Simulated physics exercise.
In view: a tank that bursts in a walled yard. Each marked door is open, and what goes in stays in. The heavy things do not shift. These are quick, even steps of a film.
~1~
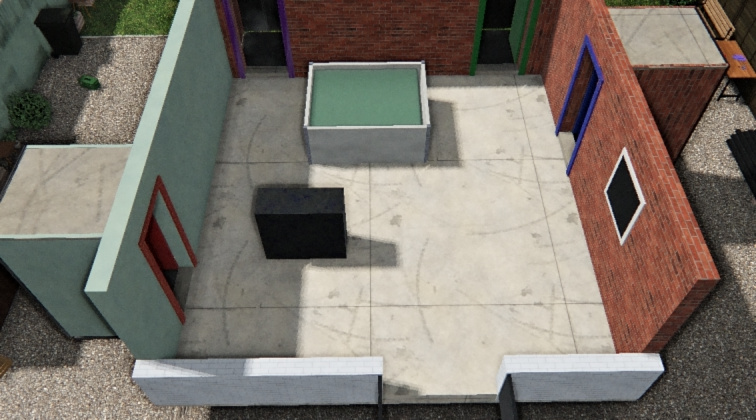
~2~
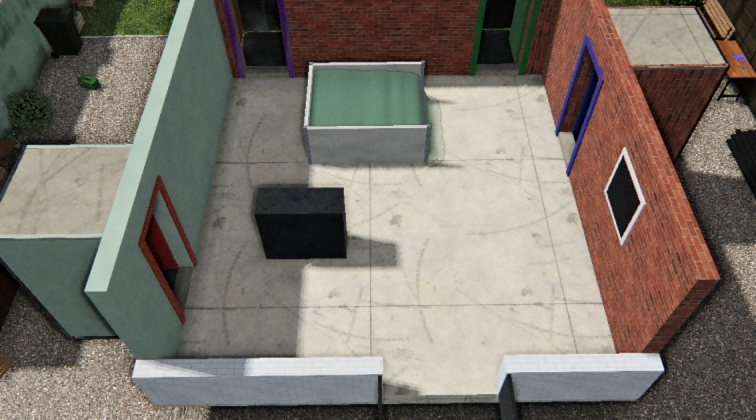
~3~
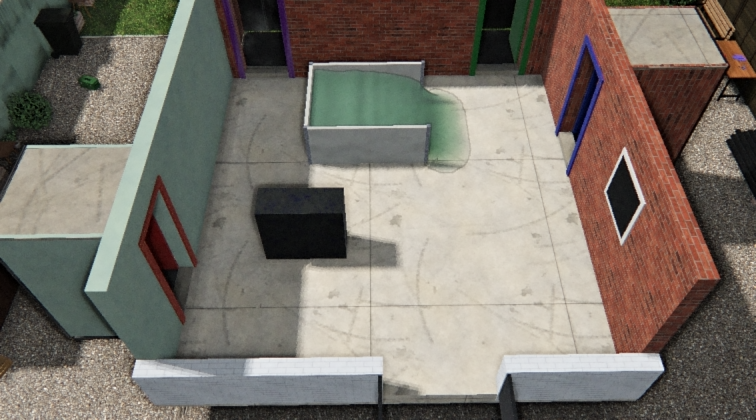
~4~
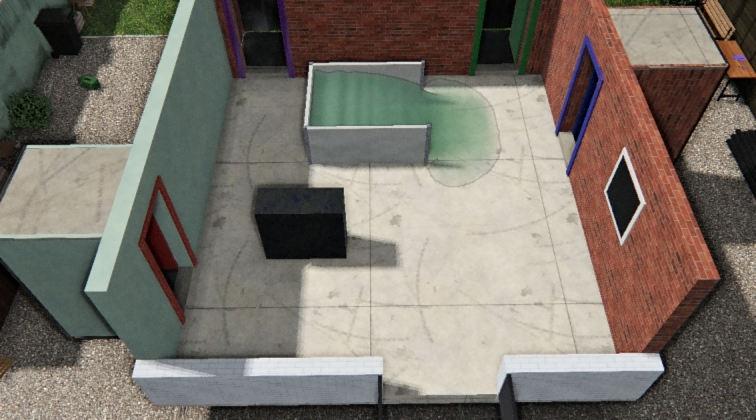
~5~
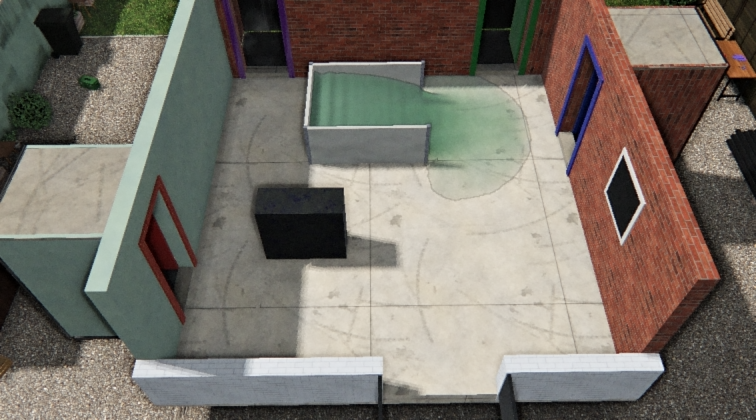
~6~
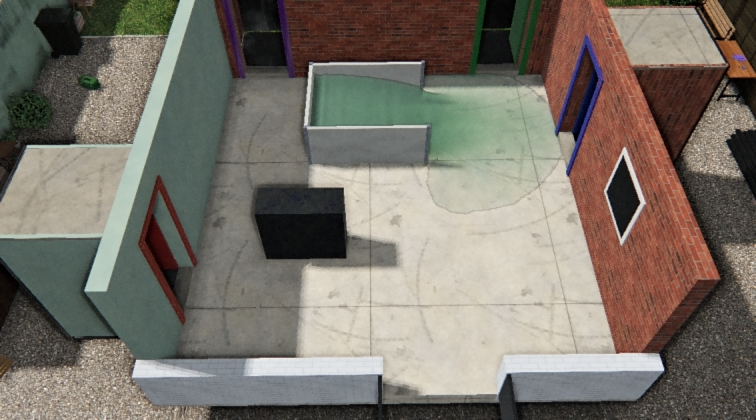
In the video, a raised tank of green water in a walled yard opens on its right side, and the water pours out and spreads across the concrete floor toward the brick wall while the black block stays still.
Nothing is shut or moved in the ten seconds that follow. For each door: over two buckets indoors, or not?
In the end: The green door floods; the red door floods; the purple door holds within the limit; the blue door floods.
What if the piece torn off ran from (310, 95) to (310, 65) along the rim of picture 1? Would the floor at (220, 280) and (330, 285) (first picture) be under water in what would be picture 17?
In turn: Covered, no water.
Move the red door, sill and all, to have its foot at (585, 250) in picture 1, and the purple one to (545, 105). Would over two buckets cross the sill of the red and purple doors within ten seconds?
My reading: The red one goes over; the purple one lets more in.
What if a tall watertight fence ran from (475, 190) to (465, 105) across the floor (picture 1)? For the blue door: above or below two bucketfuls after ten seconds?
In short: Blue door holds.
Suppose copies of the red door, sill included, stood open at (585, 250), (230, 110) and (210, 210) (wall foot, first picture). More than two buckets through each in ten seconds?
One after the other: Is over, goes over, lets less in.
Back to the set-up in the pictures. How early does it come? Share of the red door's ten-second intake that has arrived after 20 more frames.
Close to 0 %.
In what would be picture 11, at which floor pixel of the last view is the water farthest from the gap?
I would point to (583, 249).
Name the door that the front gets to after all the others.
The red one.
A moment on, water covers 25 % of the floor; the green door under two buckets in, the red door not reached, the purple door not reached, the blue door over two buckets in.
Next, water covers 30 % of the floor; the green door over two buckets in, the red door not reached, the purple door not reached, the blue door far over two buckets in.
Then, water covers 40 % of the floor; the green door far over two buckets in, the red door not reached, the purple door not reached, the blue door far over two buckets in.
Later, water covers 70 % of the floor; the green door far over two buckets in, the red door not reached, the purple door wet at the sill, nothing in, the blue door far over two buckets in.
In the end, water covers 95 % of the floor; the green door far over two buckets in, the red door over two buckets in, the purple door wet at the sill, nothing in, the blue door far over two buckets in.
